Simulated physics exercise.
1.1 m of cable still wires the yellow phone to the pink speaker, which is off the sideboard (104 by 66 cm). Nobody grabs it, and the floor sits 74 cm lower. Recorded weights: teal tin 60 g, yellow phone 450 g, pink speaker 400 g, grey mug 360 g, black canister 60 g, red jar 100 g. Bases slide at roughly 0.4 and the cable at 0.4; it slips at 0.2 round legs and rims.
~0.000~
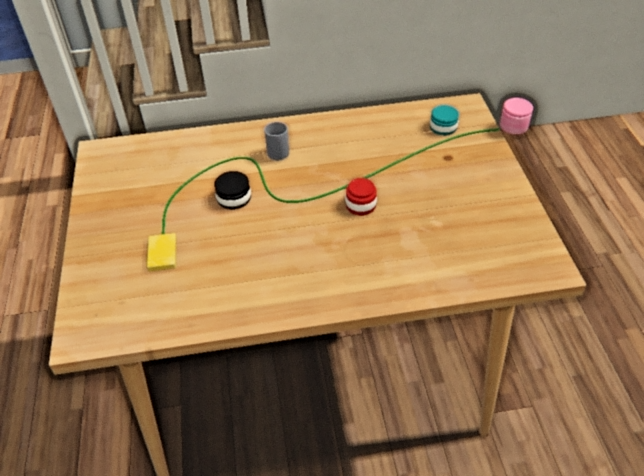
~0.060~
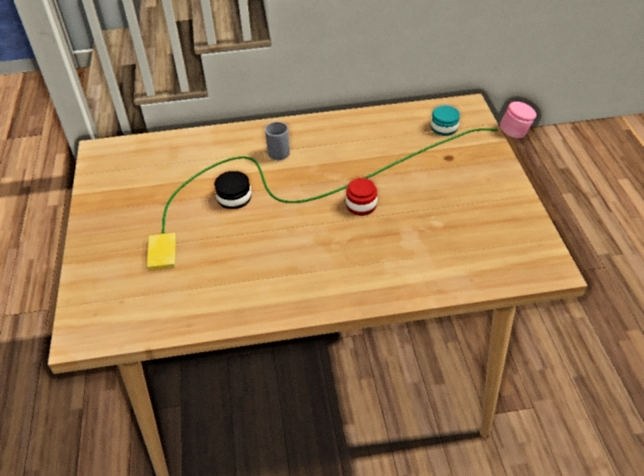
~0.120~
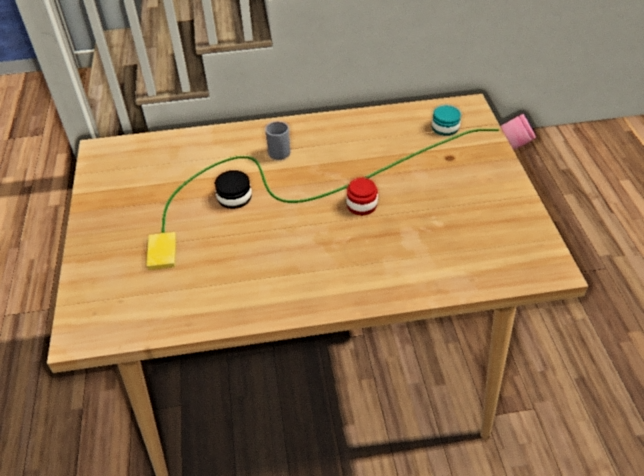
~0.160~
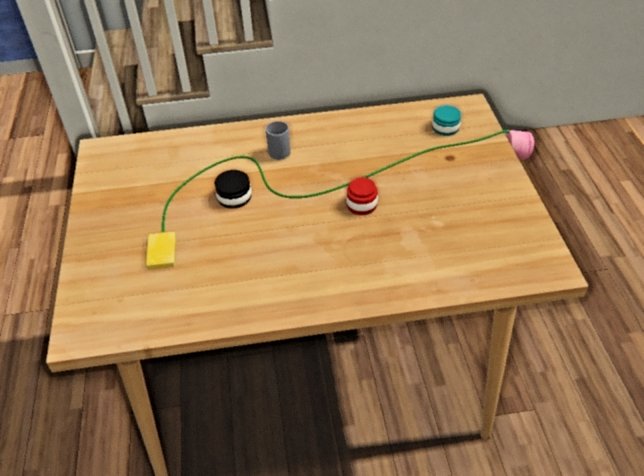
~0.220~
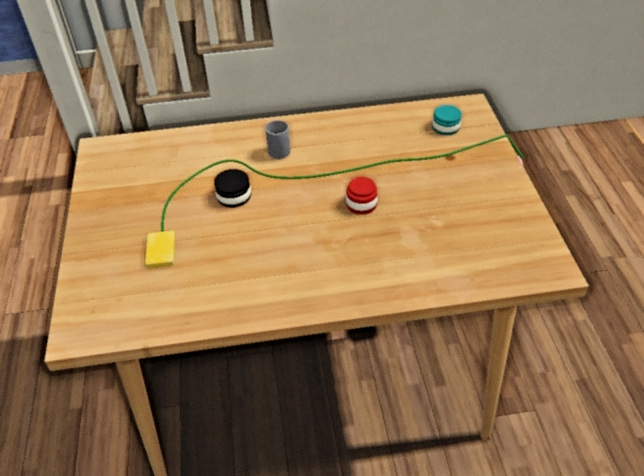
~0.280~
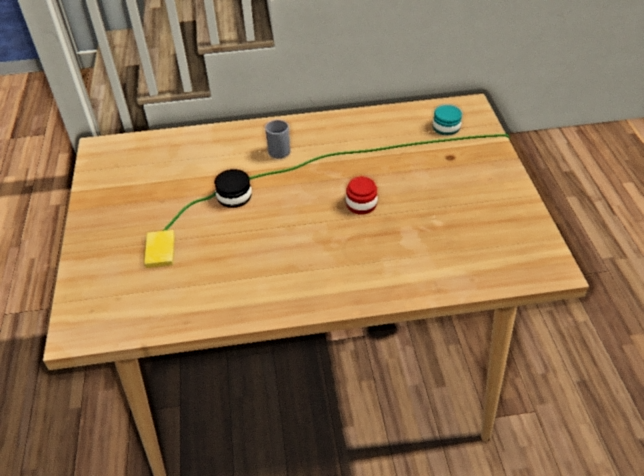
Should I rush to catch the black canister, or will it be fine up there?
Catch it, it is going over.
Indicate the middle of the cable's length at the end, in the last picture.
Near (484, 159).
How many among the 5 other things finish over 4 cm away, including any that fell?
My count is 2.
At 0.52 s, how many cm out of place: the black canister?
I'd put the black canister at some 40 centimetres.
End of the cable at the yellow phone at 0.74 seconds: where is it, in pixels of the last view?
It's at around pixel (242, 222).
At 0.5 s, the cable's tail end at (222, 232); black canister 39 cm off its start, yellow phone 9 cm off its start, pink speaker over the edge.
At 0.7 s, the cable's tail end at (242, 222); black canister over the edge, yellow phone 13 cm off its start, pink speaker over the edge.
At 1.0 s, the cable's tail end at (250, 220); black canister over the edge, yellow phone 15 cm off its start at (228, 221), pink speaker over the edge.
At 1.2 s, the cable's tail end at (252, 219); black canister over the edge, yellow phone 16 cm off its start, pink speaker over the edge.
At 2.4 s, the cable's tail end at (252, 219); black canister over the edge, yellow phone 16 cm off its start at (231, 221), pink speaker over the edge.
